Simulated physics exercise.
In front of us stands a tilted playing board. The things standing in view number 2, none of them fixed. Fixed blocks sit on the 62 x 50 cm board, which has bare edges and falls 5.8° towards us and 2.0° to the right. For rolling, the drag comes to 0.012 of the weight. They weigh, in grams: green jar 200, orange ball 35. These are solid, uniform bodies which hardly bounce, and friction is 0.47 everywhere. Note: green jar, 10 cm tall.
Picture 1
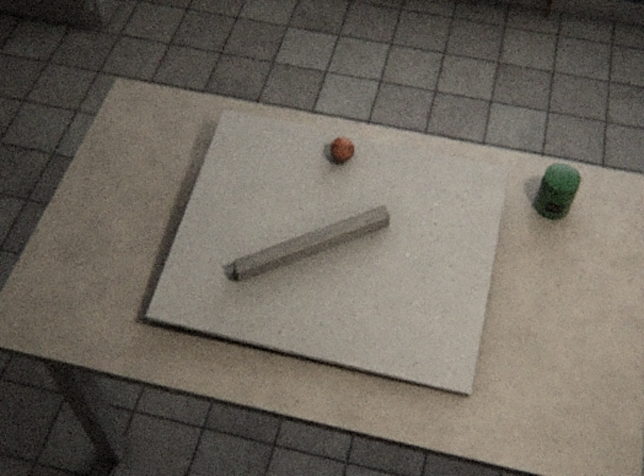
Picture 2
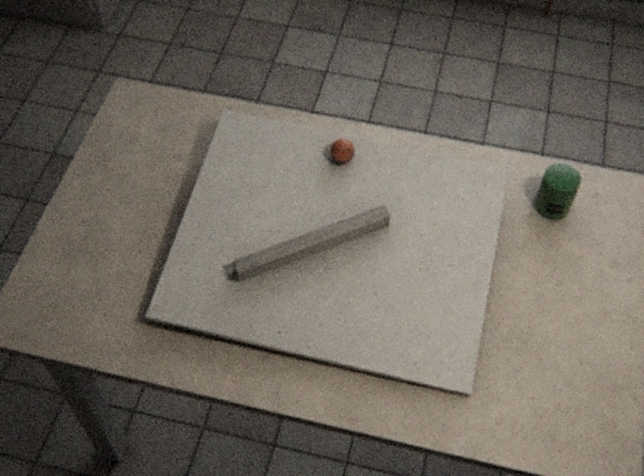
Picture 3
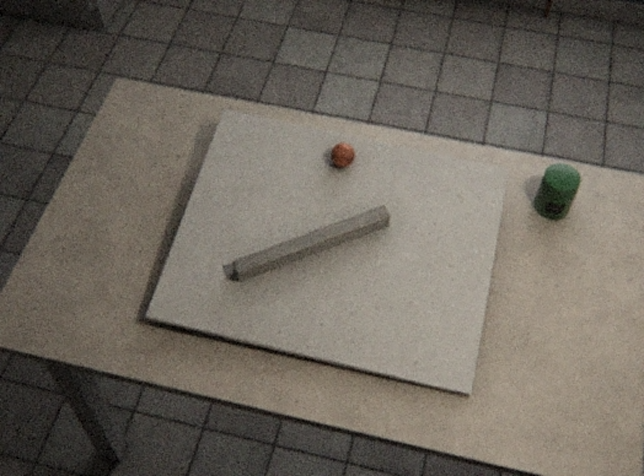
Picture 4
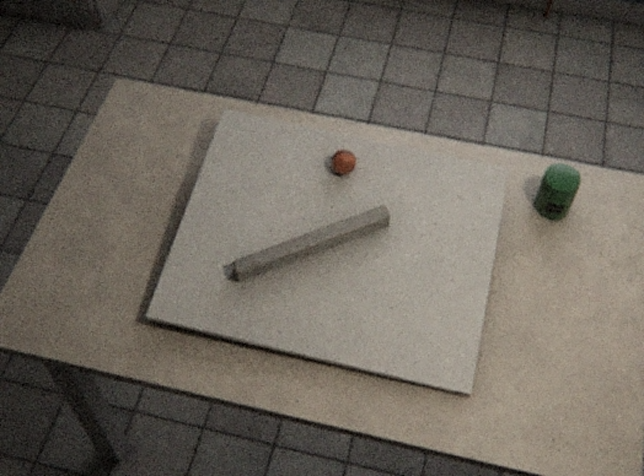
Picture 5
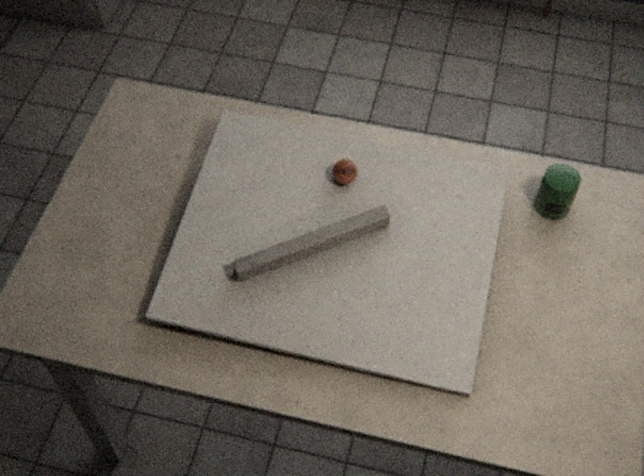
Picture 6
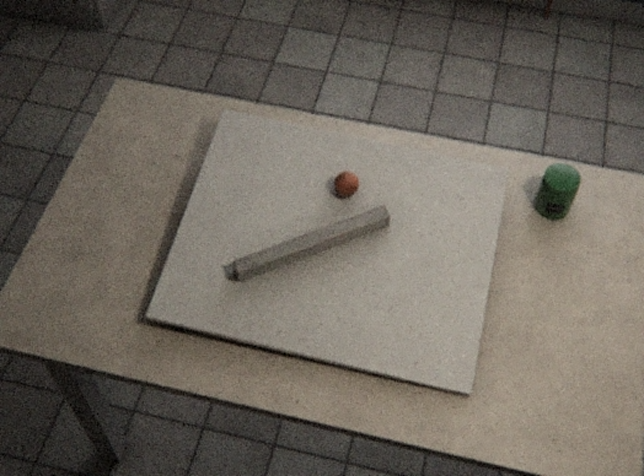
A pale board on a table holding a grey bar, a small orange ball rolling slowly towards it, a green jar standing still.
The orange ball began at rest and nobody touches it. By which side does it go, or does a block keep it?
It crosses no border.
Then, 0.10 s later than the last frame, 33 cm of board to the near edge; orange ball near (348, 200).
Then, 0.20 s later than the last frame, 31 cm of board to the near edge; orange ball near (347, 209).
Then, 0.30 s later than the last frame, 30 cm of board to the near edge; orange ball near (342, 211).
Then, 0.60 s later than the last frame, 29 cm of board to the near edge; orange ball near (333, 214).
When it is over, 29 cm of board to the near edge; green jar within 8 cm of the start. End places, in pixels of the last picture, orange ball near (331, 215).
